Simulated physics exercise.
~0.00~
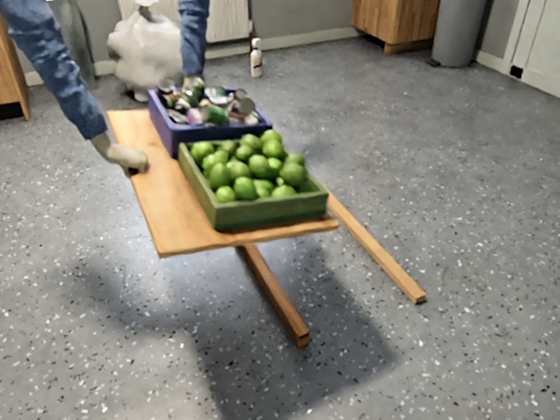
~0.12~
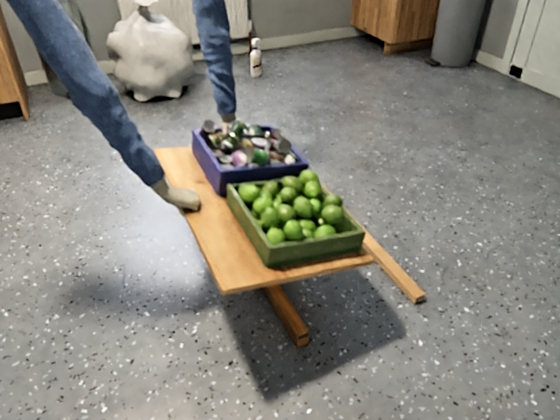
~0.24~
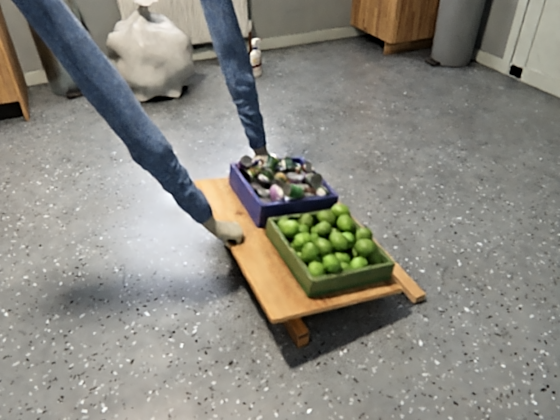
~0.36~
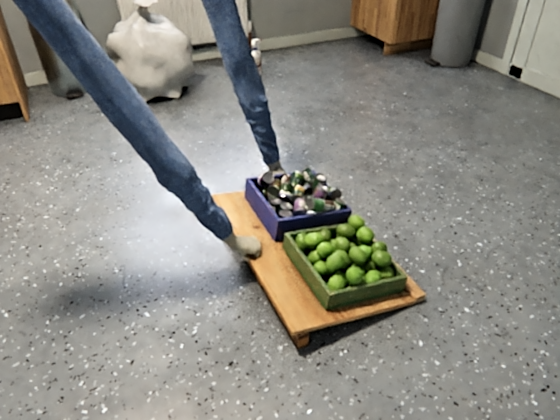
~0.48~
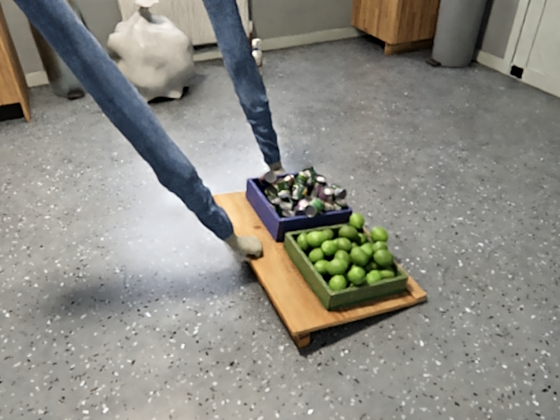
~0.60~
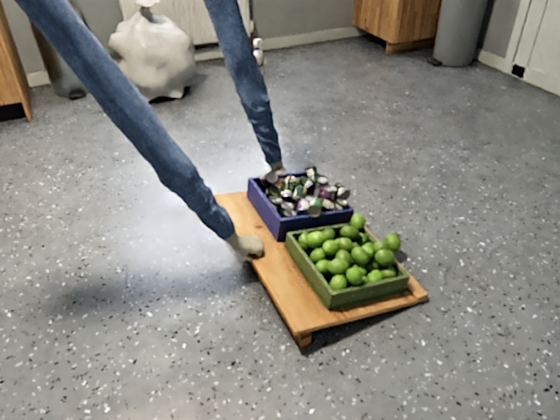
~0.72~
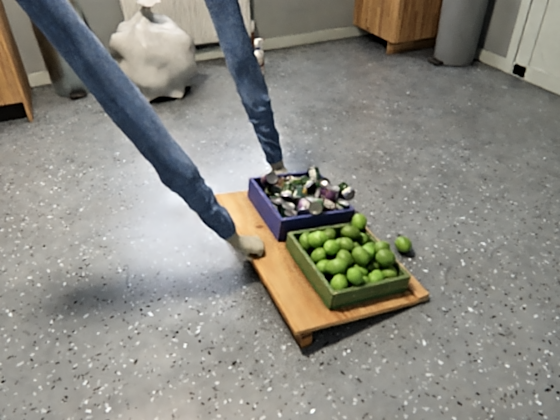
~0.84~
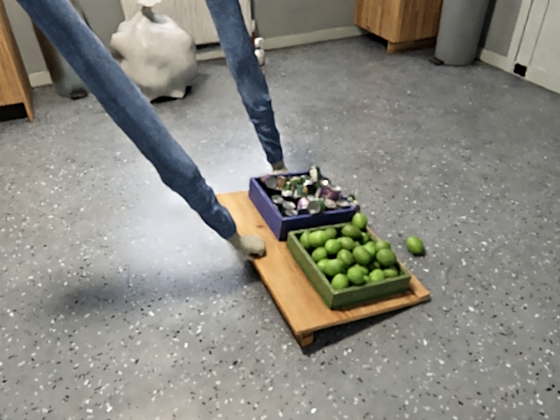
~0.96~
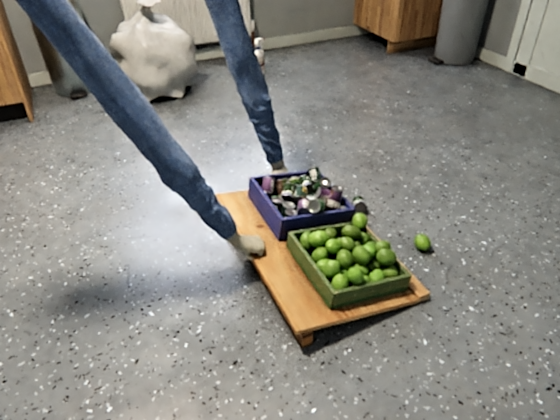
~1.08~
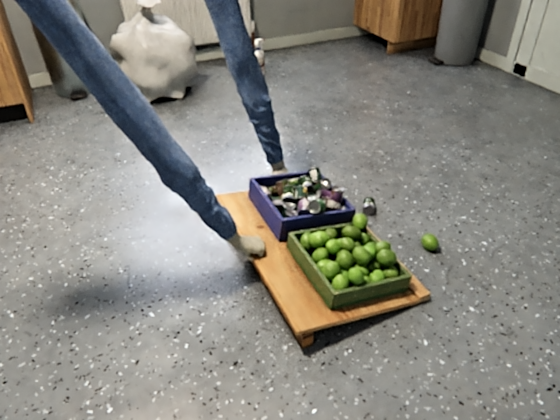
Wooden board with crates of limes and small tins swinging down to the floor in someone's hands, one of each spilling out.
